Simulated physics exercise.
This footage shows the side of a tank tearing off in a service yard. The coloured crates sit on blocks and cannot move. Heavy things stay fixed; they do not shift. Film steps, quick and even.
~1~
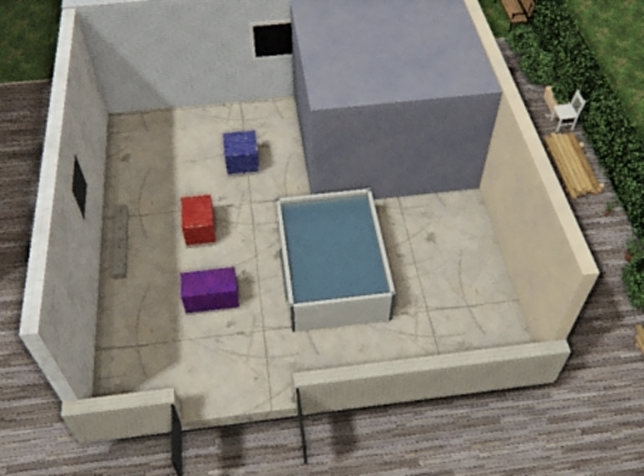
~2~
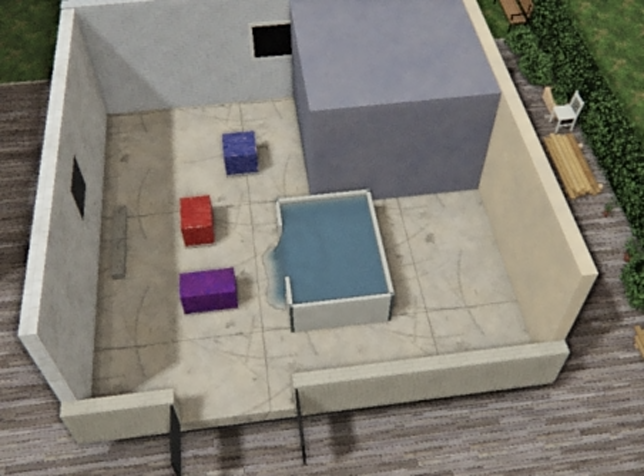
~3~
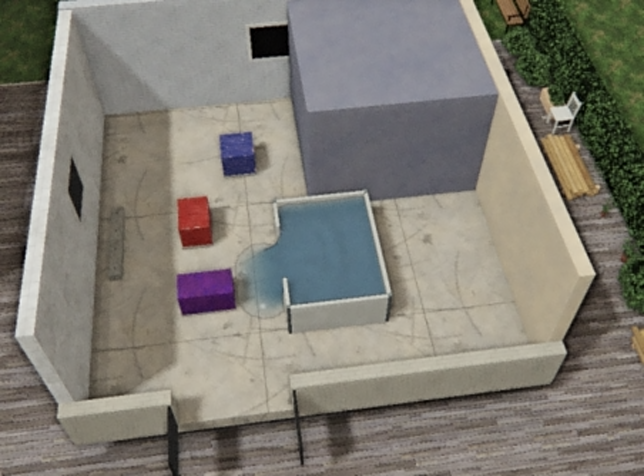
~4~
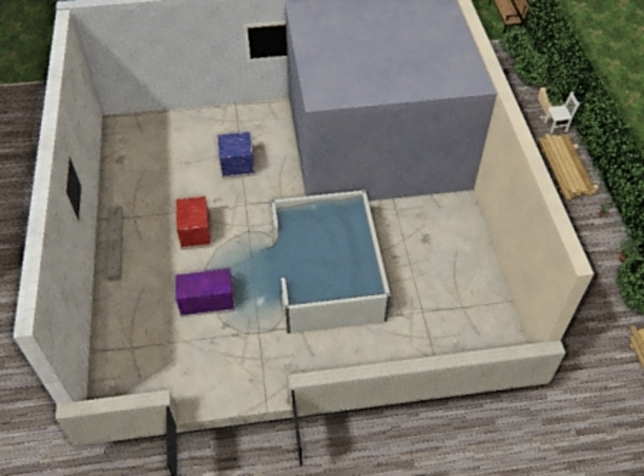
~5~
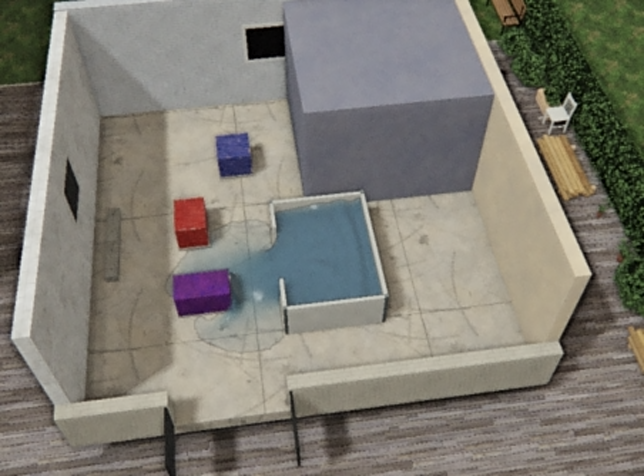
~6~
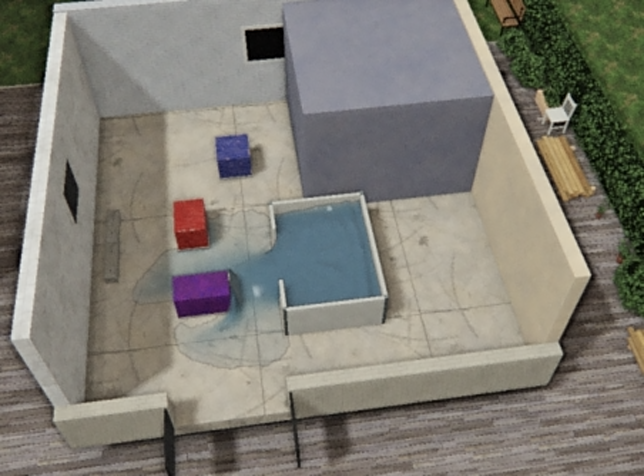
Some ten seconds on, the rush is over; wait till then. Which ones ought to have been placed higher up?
As for the red crate it's moistened by the water, as for the purple crate it's moistened by the water, as for the blue crate it's moistened by the water.
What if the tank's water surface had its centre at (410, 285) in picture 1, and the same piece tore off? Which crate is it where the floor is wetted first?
The purple one.
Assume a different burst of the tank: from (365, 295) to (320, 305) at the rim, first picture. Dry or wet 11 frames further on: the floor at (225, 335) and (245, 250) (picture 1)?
Taking the two spots in turn: Swamped and parched.
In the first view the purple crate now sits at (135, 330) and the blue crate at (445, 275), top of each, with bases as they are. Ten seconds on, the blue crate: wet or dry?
I'd say the blue crate stays clear.
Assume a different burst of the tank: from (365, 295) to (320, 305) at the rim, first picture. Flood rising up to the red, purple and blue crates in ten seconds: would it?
In my view the red crate gets reached; as for the purple crate, it gets reached; the blue crate is never reached.
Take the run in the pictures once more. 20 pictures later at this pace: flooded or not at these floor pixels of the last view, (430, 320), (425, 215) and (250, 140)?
Status per point, in sequence: Unwetted, then unwetted, then unwetted.
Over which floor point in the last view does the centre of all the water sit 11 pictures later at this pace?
Somewhere around (262, 277) in the last view.
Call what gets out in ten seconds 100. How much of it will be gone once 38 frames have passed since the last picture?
Somewhere around 70 per cent, I'd say.
A moment on, water covers 25 % of the floor; the red crate water round its plinth, the purple crate water round its plinth, the blue crate water round its plinth.
Next, water covers 40 % of the floor; the red crate water round its plinth, the purple crate water round its plinth, the blue crate water round its plinth.
Then, water covers 60 % of the floor; the red crate water round its plinth, the purple crate water round its plinth, the blue crate water round its plinth.
Later, water covers 75 % of the floor; the red crate water round its plinth, the purple crate water round its plinth, the blue crate water round its plinth.
In the end, water covers 85 % of the floor; the red crate was topped, the purple crate was topped, the blue crate was topped.
